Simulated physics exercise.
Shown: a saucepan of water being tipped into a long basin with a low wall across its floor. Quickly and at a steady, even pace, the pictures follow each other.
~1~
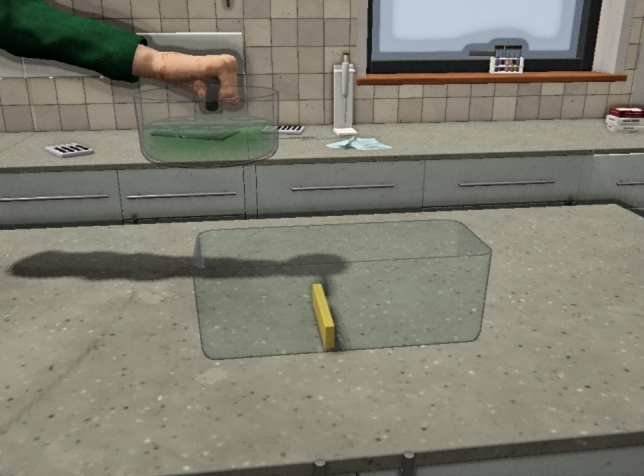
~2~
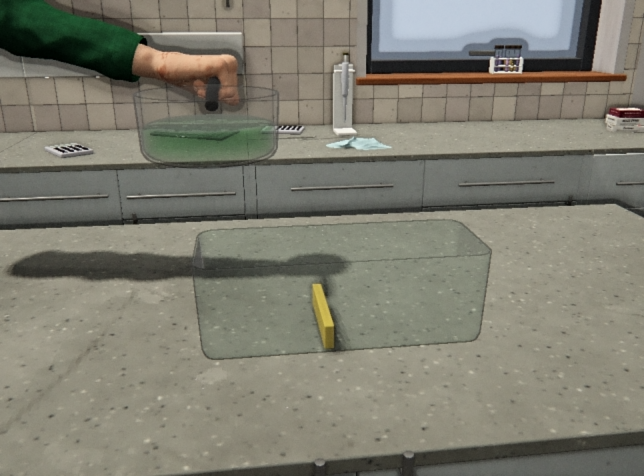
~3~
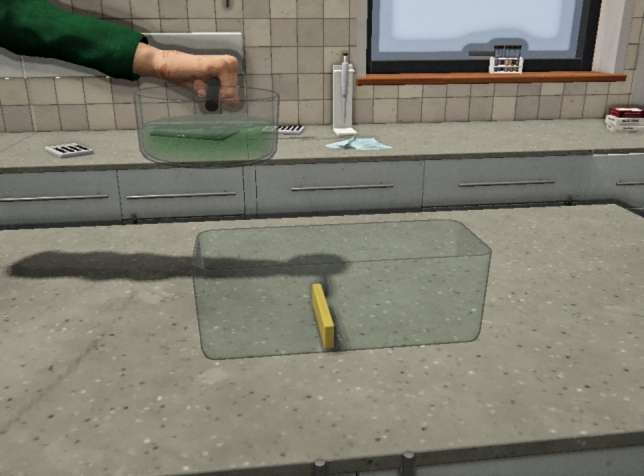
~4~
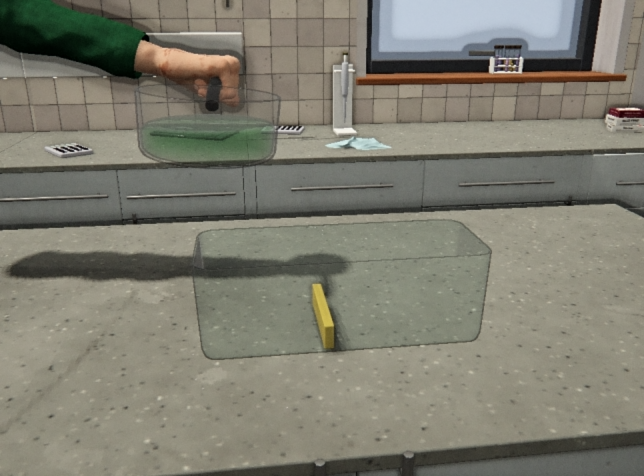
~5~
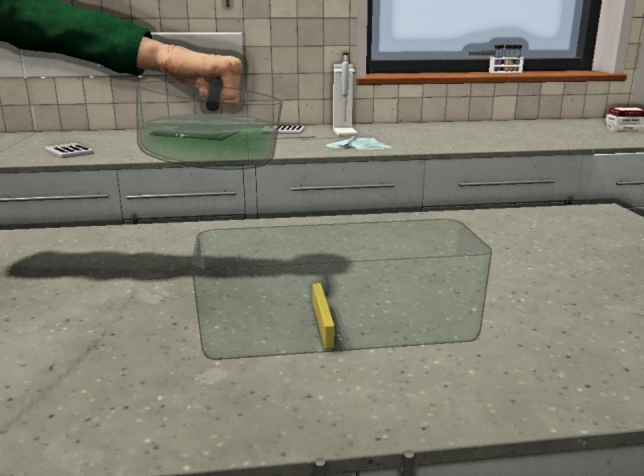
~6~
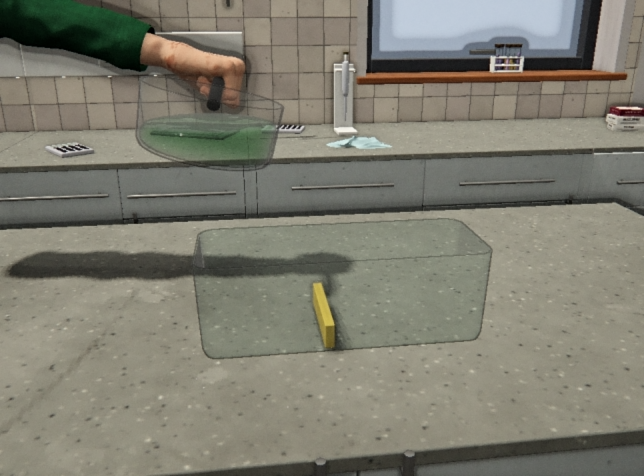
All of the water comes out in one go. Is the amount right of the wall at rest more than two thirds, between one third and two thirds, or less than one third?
No lower than a third, no higher than two thirds.
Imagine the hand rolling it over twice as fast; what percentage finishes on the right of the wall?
About 35 %.
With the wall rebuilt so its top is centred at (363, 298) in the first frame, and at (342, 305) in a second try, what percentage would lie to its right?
5 per cent, then 20 per cent, roughly.
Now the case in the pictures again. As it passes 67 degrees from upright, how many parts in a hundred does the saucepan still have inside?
About 55 %.
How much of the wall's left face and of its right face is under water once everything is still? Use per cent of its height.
Close to 50 for the left and 40 for the right.
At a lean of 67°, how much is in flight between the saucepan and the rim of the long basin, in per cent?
It comes to around 30 per cent.
A moment on, the saucepan is tipped part way and 57 per cent is still to pour, 4 is left of the wall and 8 right of it.
Next, the saucepan is tipped right over and 7 per cent is still to pour, 39 is left of the wall and 46 right of it.
Then the saucepan is tipped right over and 0 per cent is still to pour, 51 is left of the wall and 48 right of it.
Later the saucepan is tipped right over and 0 per cent is still to pour, 52 is left of the wall and 48 right of it.
In the end 52 per cent lies left of the wall, 48 right of it and 1 outside.
